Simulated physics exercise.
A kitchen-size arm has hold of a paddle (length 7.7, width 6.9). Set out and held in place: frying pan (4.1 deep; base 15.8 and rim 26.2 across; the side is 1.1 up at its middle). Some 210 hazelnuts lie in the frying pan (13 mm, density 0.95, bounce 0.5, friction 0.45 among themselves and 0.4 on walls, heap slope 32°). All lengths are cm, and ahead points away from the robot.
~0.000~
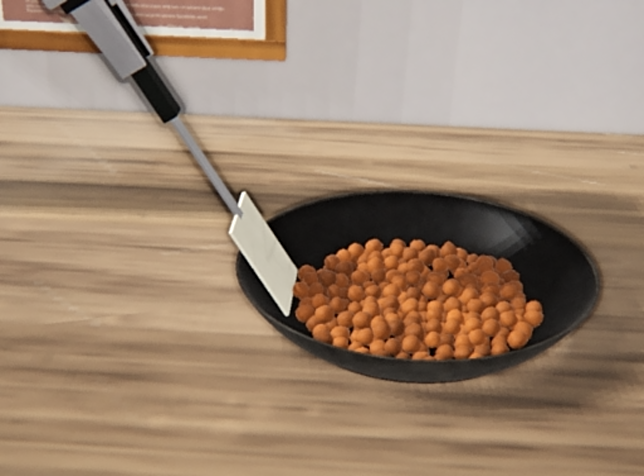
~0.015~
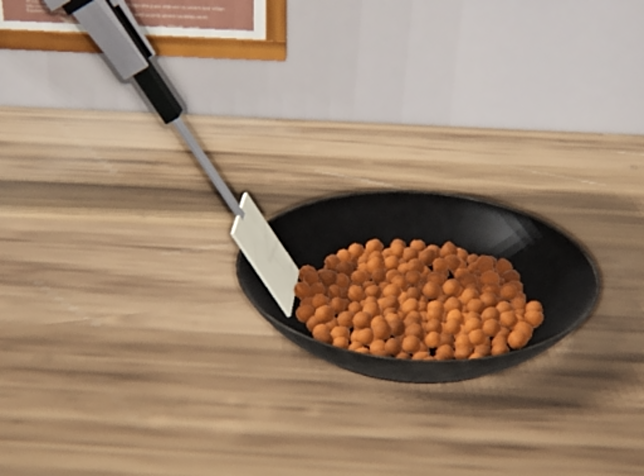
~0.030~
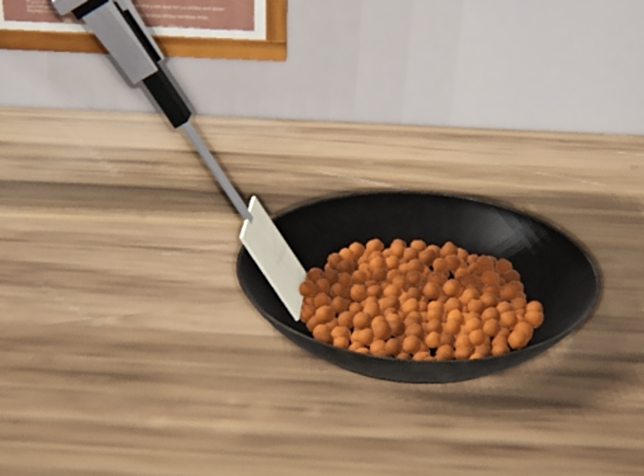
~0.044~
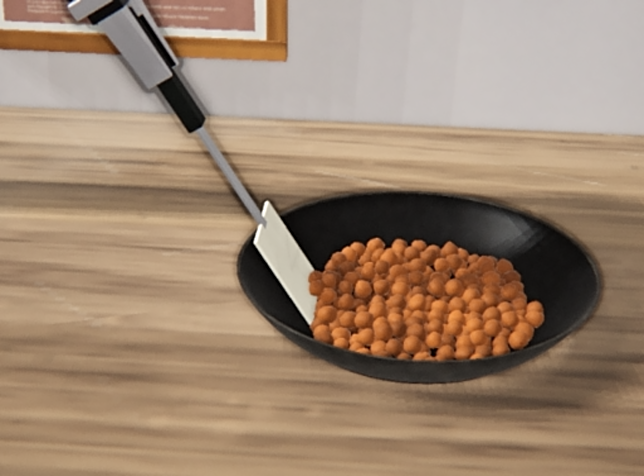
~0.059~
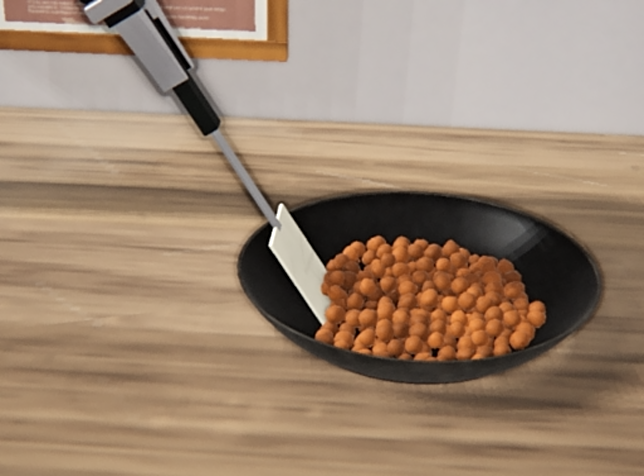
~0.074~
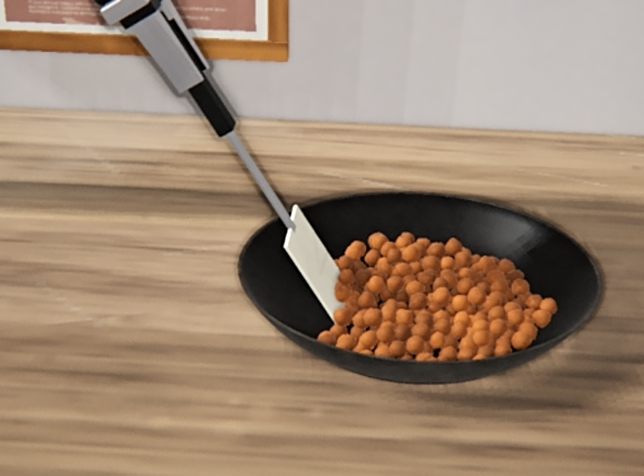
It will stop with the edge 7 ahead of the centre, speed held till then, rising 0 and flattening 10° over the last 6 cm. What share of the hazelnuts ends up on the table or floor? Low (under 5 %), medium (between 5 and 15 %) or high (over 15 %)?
On the table or floor the share is low, under 5 %.
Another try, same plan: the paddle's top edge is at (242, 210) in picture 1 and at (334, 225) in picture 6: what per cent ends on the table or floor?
Some 10 per cent.
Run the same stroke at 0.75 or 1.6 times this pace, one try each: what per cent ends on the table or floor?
Some 0 and 10 per cent.
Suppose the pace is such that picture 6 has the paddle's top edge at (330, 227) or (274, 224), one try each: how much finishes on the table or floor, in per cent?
About 10 and 0 per cent.
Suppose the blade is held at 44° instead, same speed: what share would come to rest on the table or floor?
It would be near 0 per cent.
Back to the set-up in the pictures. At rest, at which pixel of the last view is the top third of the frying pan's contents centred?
Around (537, 286).
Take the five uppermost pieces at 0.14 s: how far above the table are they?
Roughly 4 cm.
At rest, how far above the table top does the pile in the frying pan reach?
Roughly 5.0 cm.
After 0.14 s, sloping 58°, highest piece 4 above the table; 213 in the frying pan.
After 0.20 s, sloping 54°, highest piece 5 above the table; 213 in the frying pan.
After 0.43 s, sloping 48°, highest piece 4 above the table; 211 in the frying pan, 2 on the table or floor.
After 1.48 s, sloping 48°, highest piece 4 above the table; 211 in the frying pan, 2 on the table or floor.
In the end, 211 in the frying pan, 2 on the table or floor. That is 1 % on the table or floor.
